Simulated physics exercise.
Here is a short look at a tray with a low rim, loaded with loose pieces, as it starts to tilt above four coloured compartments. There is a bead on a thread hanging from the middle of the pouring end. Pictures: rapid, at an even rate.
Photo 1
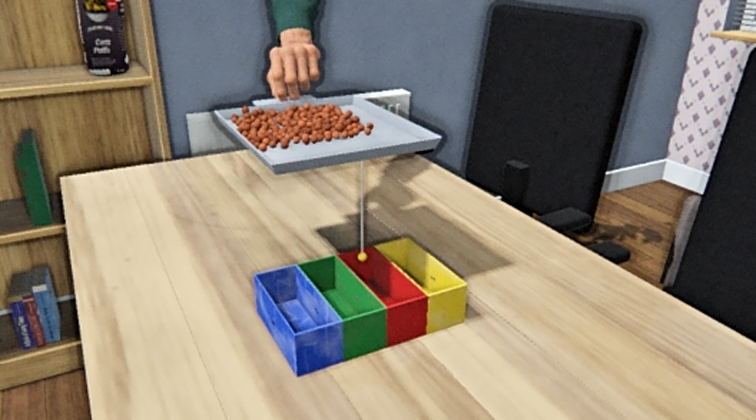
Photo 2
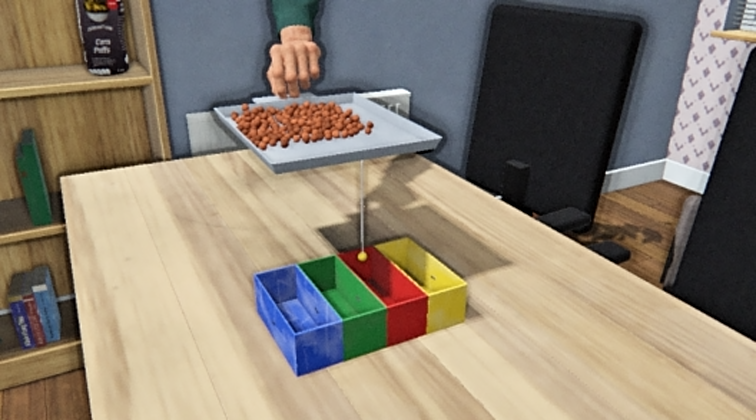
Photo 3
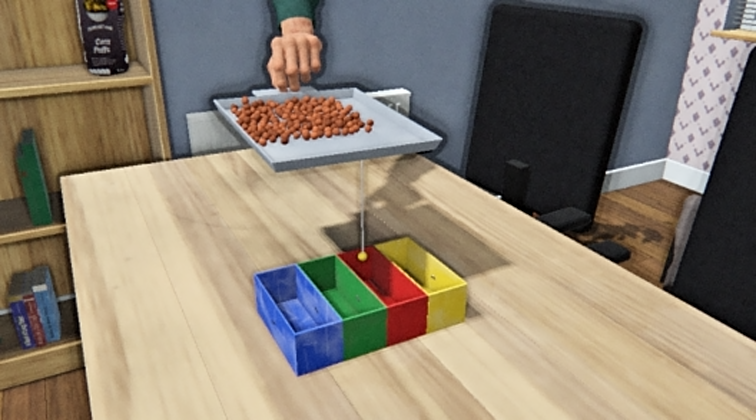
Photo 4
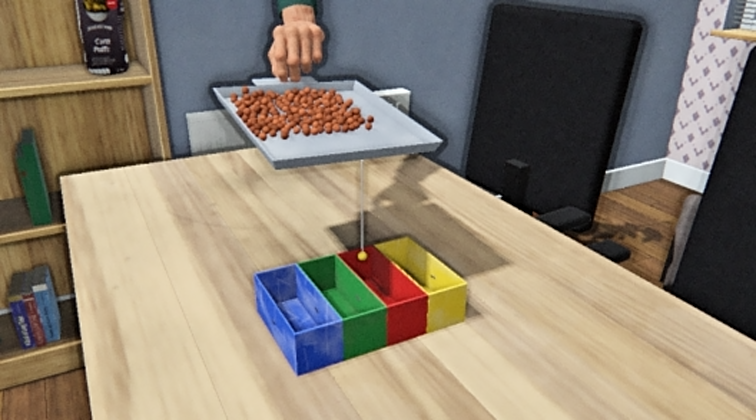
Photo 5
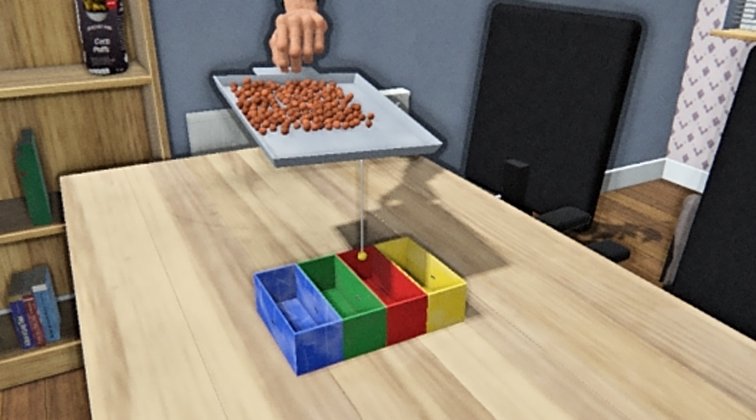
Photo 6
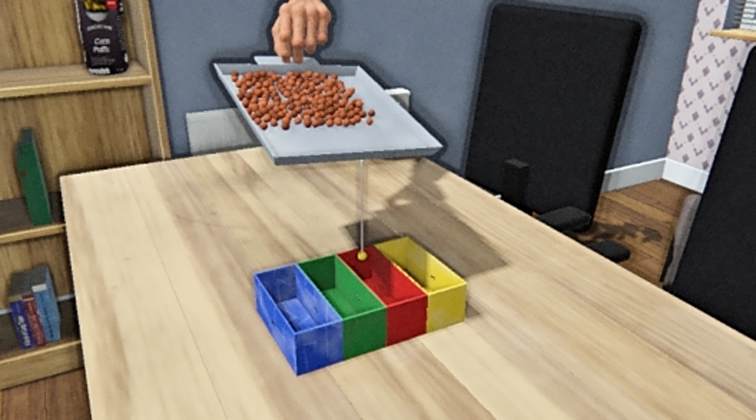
The clip shows a hand gradually raising the back of a grey tray of reddish-brown pellets above blue, green, red and yellow compartments, tilting it toward its front right corner while a yellow bead hangs on a thread.
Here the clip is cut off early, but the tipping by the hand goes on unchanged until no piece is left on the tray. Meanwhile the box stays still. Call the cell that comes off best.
The yellow cell comes off best.
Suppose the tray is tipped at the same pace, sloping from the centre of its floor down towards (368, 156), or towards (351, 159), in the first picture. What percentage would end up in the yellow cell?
20 % and 10 %.
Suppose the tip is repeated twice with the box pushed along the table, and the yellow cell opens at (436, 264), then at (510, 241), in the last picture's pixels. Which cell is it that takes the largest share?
Yellow; green.
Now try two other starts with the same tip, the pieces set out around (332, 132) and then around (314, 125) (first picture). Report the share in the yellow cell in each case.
You'd get 40 % the first time and 40 % the second.
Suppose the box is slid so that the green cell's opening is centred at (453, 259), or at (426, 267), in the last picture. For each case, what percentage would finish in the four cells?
Result: 80 % and 90 %.
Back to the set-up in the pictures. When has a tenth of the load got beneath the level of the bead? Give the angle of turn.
I'd say it is tilted about 60°.
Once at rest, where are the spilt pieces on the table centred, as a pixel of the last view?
Somewhere near (467, 287), I think.
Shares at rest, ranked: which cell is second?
Second: The red one.
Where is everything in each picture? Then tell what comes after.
The first frame shows corners of the pouring end at (275, 162) and (435, 136), level; middle of the load at (302, 125), clay pellets; bead on its thread at (362, 257); blue cell at (319, 345); green cell at (365, 331); red cell at (407, 318); yellow cell at (447, 305).
The second frame shows corners of the pouring end at (275, 161) and (436, 137), level; middle of the load at (302, 123).
The third frame shows corners of the pouring end at (276, 160) and (436, 138), tipped barely, lowest at the right corner; middle of the load at (302, 118).
The fourth frame shows corners of the pouring end at (276, 157) and (436, 140), tipped a little, lowest at the right corner; middle of the load at (302, 112).
The fifth frame shows corners of the pouring end at (277, 156) and (436, 142), tipped a little, lowest at the right corner; middle of the load at (303, 105).
The sixth frame shows corners of the pouring end at (278, 154) and (436, 144), tipped clearly, lowest at the right corner; middle of the load at (304, 98); blue cell at (319, 344); green cell at (364, 330); red cell at (407, 317); yellow cell at (446, 304).
Soon, tray tipped steeply; most on the tray; a stray few in the yellow cell; a small part falling or outside the box.
A while on, tray tipped right over; about half on the tray; a small part in the yellow cell; a small part in the red cell; a stray few in the green cell; about a quarter falling or outside the box.
Towards the end, tray tipped past a quarter turn; about a third in the yellow cell; about a quarter in the red cell; a stray few in the green cell; a stray few in the blue cell; about a third falling or outside the box.
Finally, tray tipped past a quarter turn; about a third in the yellow cell; about a quarter in the red cell; a stray few in the green cell; a stray few in the blue cell; about a third outside the box.
